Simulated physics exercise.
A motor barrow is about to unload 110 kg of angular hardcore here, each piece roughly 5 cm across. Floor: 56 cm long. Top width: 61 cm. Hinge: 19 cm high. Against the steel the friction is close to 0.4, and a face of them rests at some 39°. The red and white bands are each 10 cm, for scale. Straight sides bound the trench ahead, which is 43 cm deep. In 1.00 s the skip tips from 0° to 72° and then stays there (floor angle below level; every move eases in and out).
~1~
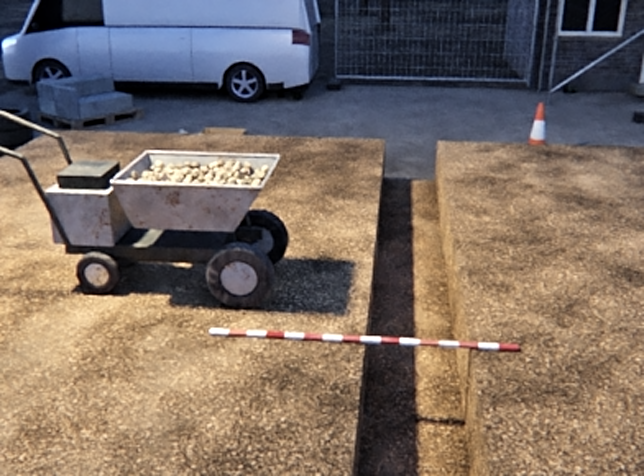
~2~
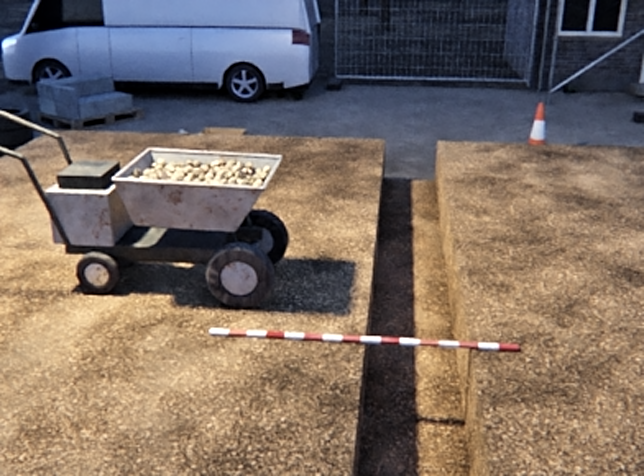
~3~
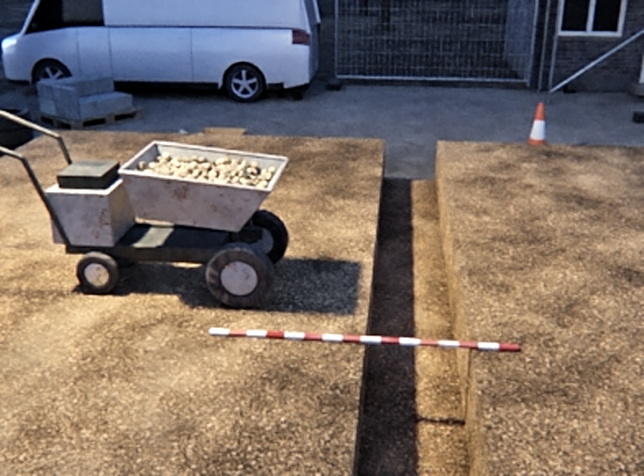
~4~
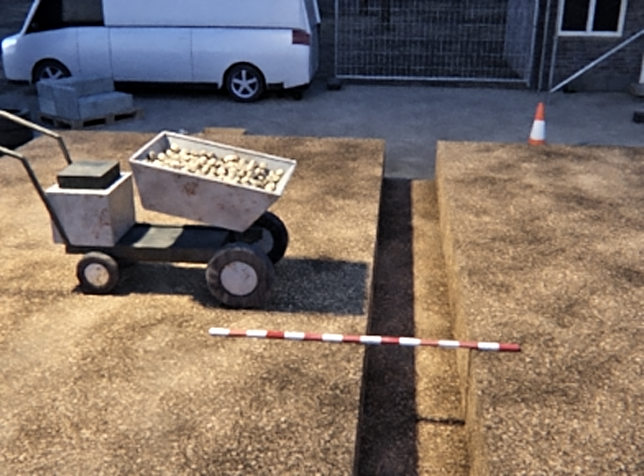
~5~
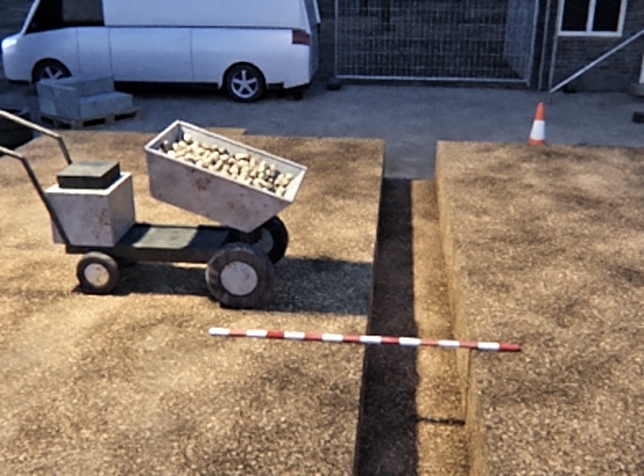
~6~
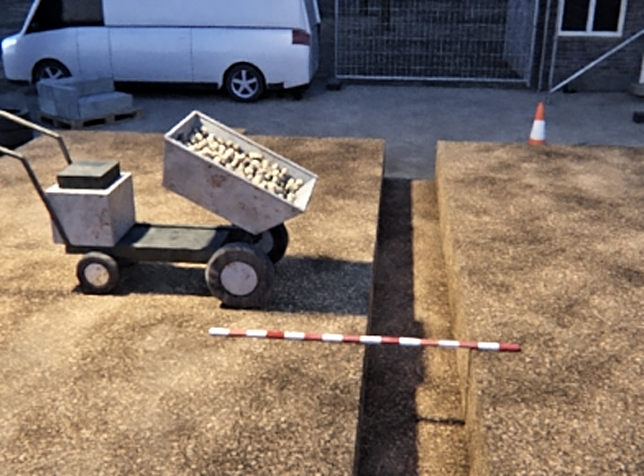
We see a small wheeled barrow loaded with pale stones standing left of a straight-sided trench, a red and white pole lying across it, as the barrow's skip tilts steadily forward to the right, its rear rising.
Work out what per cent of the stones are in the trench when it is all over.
It comes to roughly 58 per cent.
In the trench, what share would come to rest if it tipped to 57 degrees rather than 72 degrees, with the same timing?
Then close to 15 per cent.
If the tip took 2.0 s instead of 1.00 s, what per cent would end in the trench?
Trench share: Approx. 50%.
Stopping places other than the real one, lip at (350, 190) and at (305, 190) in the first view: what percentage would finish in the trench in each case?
It comes to about 55 and 75 in a hundred.
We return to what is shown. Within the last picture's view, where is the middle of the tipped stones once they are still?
(403, 348).
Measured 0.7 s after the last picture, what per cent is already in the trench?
15 per cent or so by then.
Then, 0.3 s after the last picture the floor is at 61°, 100 % in the skip; the foremost stones are at (335, 240).
Then, 0.7 s after the last picture the floor is at 72°, 77 % in the skip, 10 % short of the trench, 14 % in the trench; the foremost stones are at (414, 331).
Then, 1.0 s after the last picture the floor is at 72°, 44 % in the skip, 13 % short of the trench, 43 % in the trench; the foremost stones are at (454, 356).
Then, 3.0 s after the last picture the floor is at 72°, 24 % in the skip, 18 % short of the trench, 58 % in the trench; the foremost stones are at (455, 358).
